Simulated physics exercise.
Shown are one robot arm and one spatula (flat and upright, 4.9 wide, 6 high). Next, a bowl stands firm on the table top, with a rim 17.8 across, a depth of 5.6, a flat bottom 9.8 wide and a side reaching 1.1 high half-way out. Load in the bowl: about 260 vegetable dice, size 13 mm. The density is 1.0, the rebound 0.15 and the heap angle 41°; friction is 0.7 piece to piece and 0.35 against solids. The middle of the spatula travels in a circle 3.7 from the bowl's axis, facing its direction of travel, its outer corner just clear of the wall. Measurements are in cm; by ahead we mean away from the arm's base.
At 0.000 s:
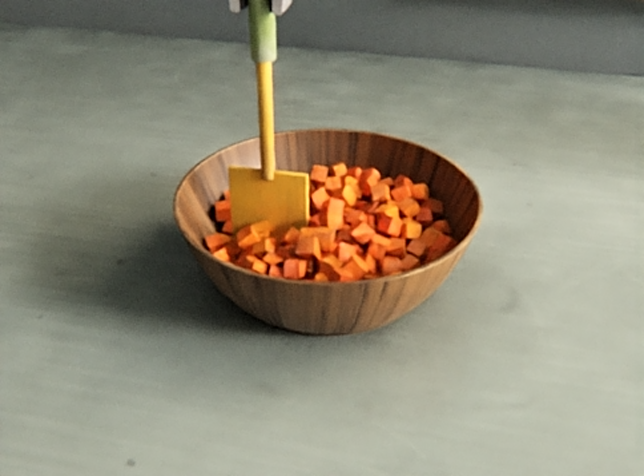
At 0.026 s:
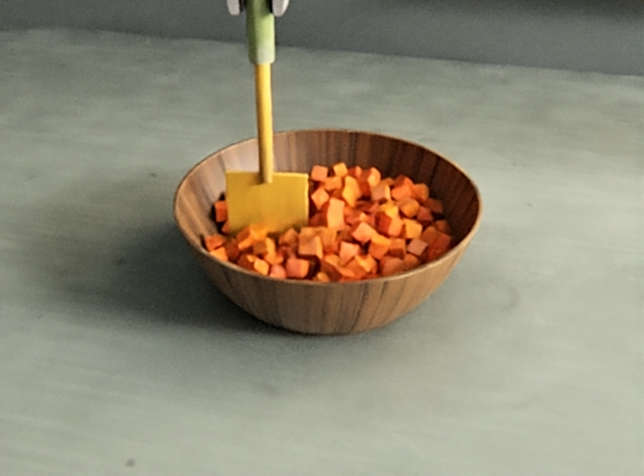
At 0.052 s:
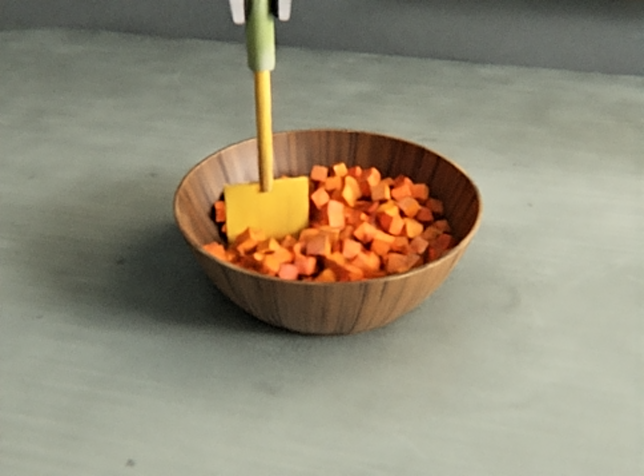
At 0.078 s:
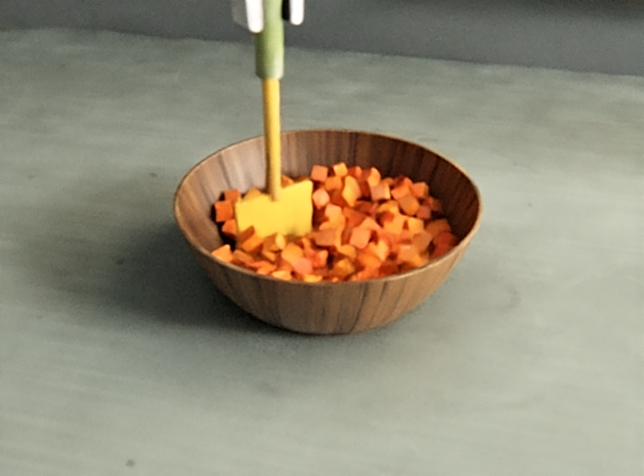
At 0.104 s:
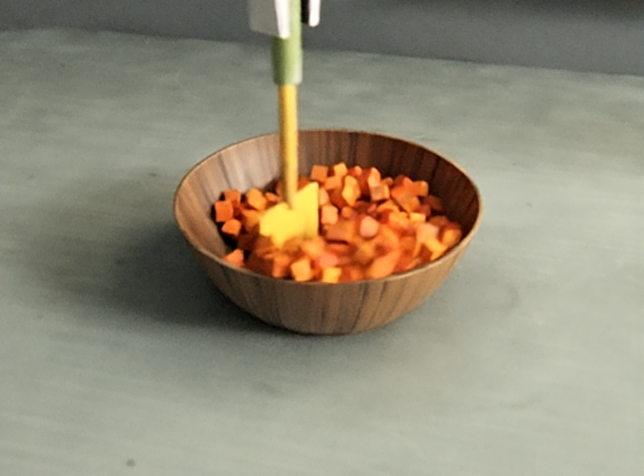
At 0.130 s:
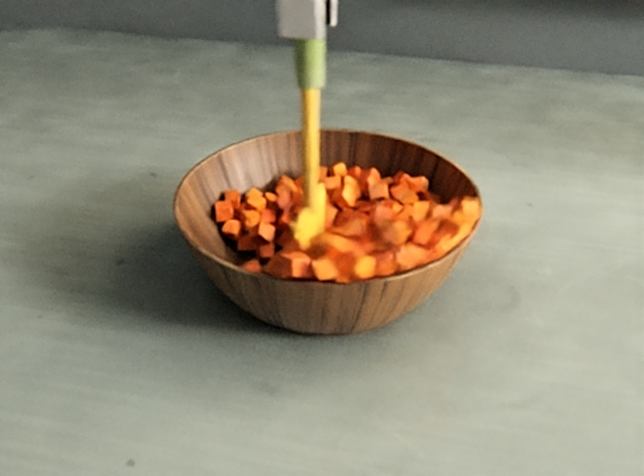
On a grey table top, a robot arm sweeping a yellow spatula rightward and turning it edge-on through orange vegetable dice in a wooden bowl.
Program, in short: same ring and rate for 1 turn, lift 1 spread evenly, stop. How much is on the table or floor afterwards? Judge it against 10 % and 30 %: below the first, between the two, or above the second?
Above 30 %.
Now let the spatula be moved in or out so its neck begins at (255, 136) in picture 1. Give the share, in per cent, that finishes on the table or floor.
Table or floor share: Near 40 %.
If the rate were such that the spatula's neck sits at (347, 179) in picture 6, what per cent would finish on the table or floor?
Roughly 50 percent of it.
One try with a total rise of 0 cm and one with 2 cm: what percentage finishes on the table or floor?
Try one: Around 35 %; try two: Around 35 %.
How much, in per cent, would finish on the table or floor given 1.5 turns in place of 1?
In that case some 50 per cent.
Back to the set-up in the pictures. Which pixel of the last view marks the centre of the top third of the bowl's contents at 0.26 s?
Around pixel (403, 160).
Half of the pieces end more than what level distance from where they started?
I'd put it at roughly 11 centimetres.
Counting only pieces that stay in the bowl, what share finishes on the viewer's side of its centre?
Roughly 75 per cent.
By 0.26 s, 190° round, highest piece 9 above the table; 233 in the bowl, 6 on the table or floor, 26 in flight or on the tool.
By 0.39 s, 293° round, highest piece 8 above the table; 185 in the bowl, 50 on the table or floor, 30 in flight or on the tool.
By 0.65 s, 0° round, highest piece 6 above the table; 163 in the bowl, 102 on the table or floor.
By 1.35 s, 0° round, highest piece 6 above the table; 163 in the bowl, 102 on the table or floor.
Final count, 163 in the bowl, 102 on the table or floor. That is 38 % on the table or floor.
